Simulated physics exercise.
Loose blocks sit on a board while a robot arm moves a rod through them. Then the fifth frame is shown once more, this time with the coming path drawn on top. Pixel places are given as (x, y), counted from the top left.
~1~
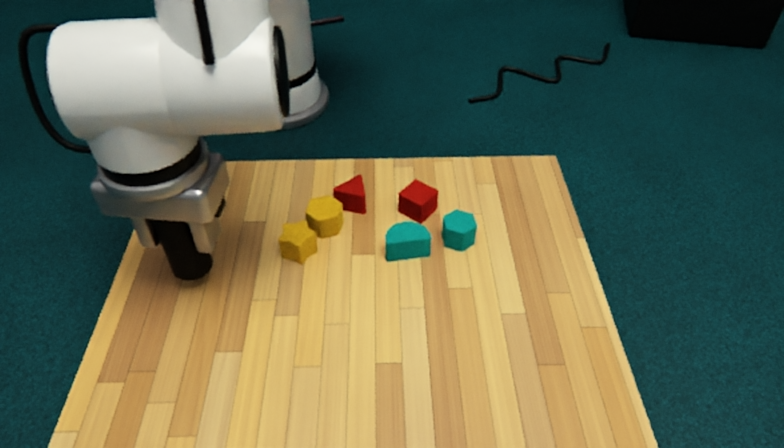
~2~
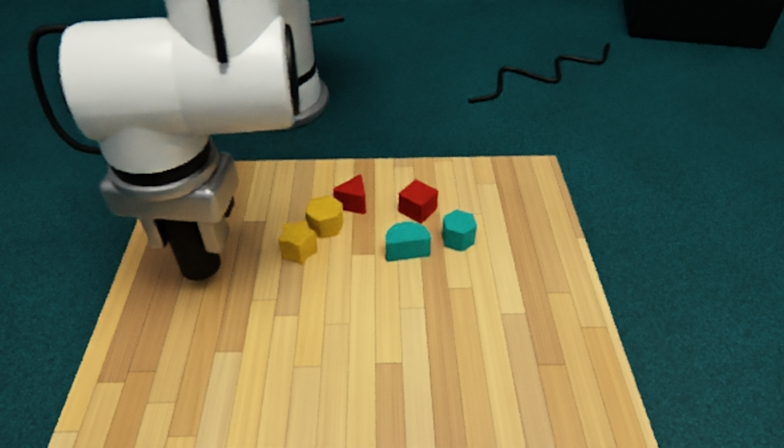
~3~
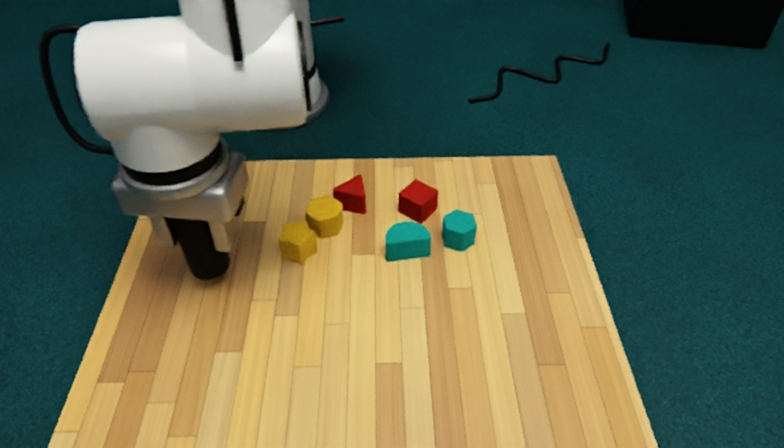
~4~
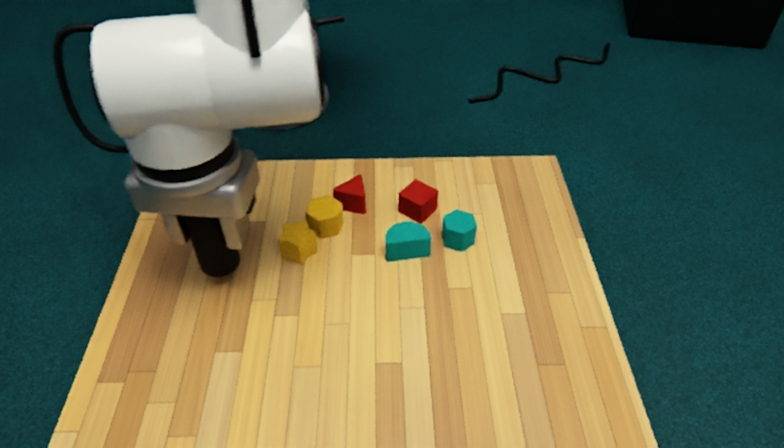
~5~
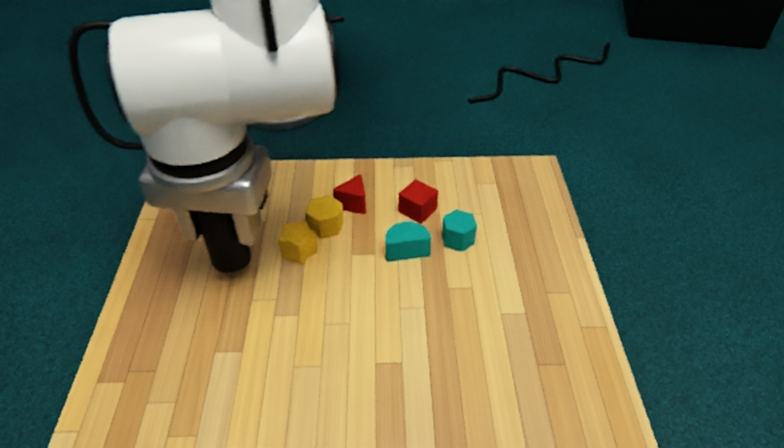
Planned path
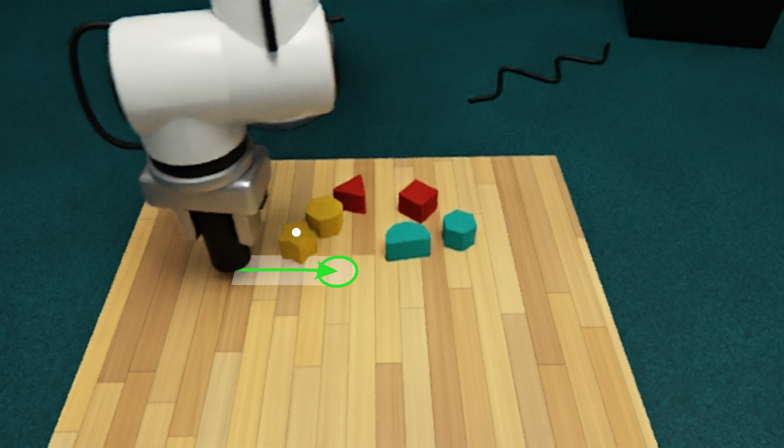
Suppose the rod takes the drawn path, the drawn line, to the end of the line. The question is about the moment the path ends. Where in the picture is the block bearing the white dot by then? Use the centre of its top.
At the end it should sit near (328, 227).
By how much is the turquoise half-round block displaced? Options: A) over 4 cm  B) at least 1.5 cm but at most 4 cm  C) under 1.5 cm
I'll go with C - under 1.5 cm.
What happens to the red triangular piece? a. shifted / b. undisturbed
Letter b.
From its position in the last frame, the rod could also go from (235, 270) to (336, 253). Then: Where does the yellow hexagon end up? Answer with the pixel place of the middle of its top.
Most likely (340, 193).
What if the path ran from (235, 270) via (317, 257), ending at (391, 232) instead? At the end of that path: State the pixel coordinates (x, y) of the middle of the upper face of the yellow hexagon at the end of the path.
I'd say the yellow hexagon ends with its top centre at (333, 187).
Path on the board, from (235, 270) to (338, 271); the dot is on the yellow star block.
What follows on the original path. One third of the way, rod (267, 258); nothing pushed yet.
Two thirds of the way, rod (302, 258); yellow star block (318, 225), turned 45° anticlockwise; yellow hexagon (327, 203).
At the end, rod (337, 260); yellow star block (328, 227), turned 90° anticlockwise; yellow hexagon (327, 202); red triangular piece in place; turquoise half-round block in place.
